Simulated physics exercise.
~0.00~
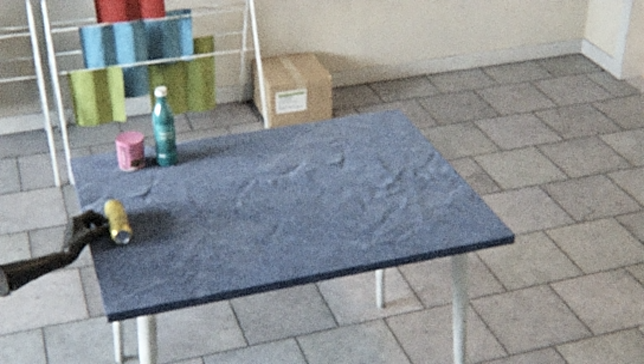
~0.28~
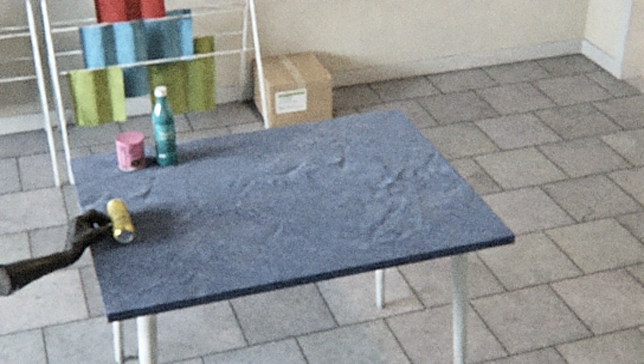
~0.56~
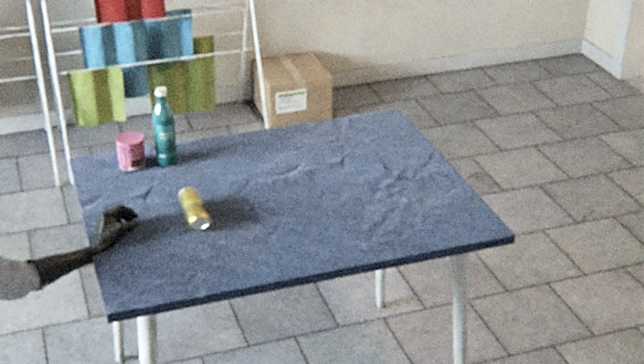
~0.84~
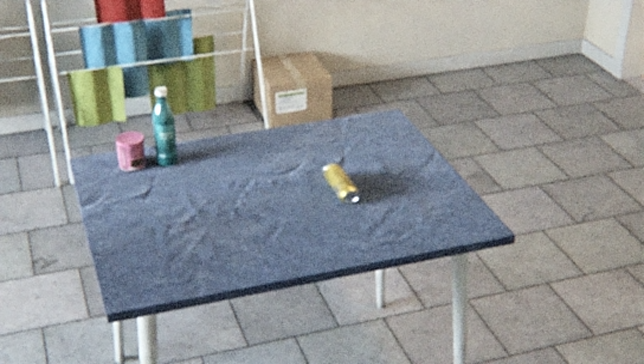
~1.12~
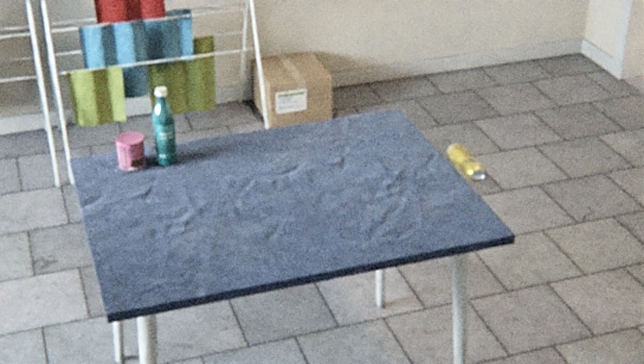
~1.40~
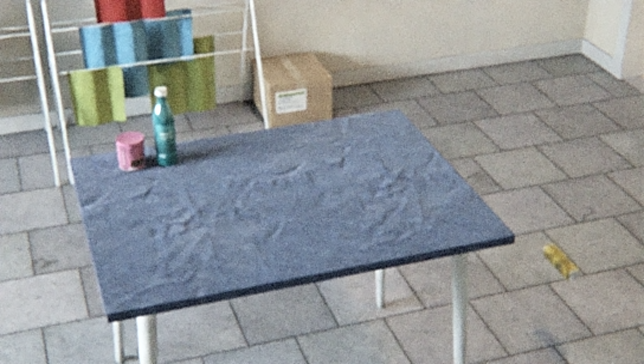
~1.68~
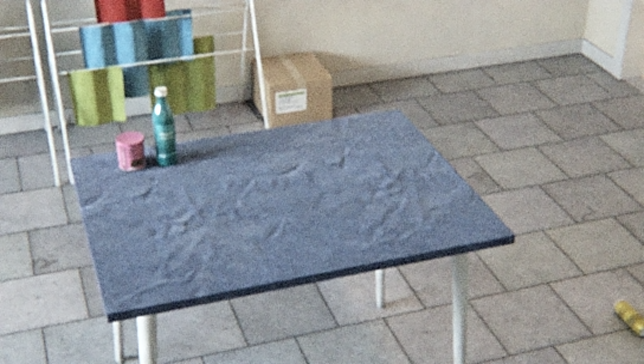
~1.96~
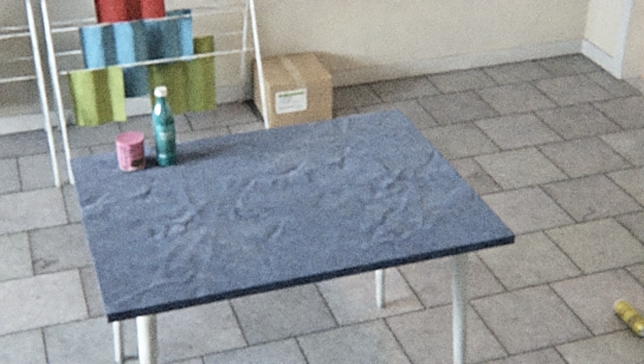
A yellow can lies on its side near the left edge of a blue-grey table, with a dark hand touching it, while a pink tin and a turquoise bottle stand behind. The hand sends the can to the right, lets go and draws back out of view. The can travels across the tabletop, turning as it goes, and passes over the far right edge. It drops to the tiled floor and continues toward the lower right. It ends on its side on the tiles, off the table, while the tin and bottle remain standing in place.
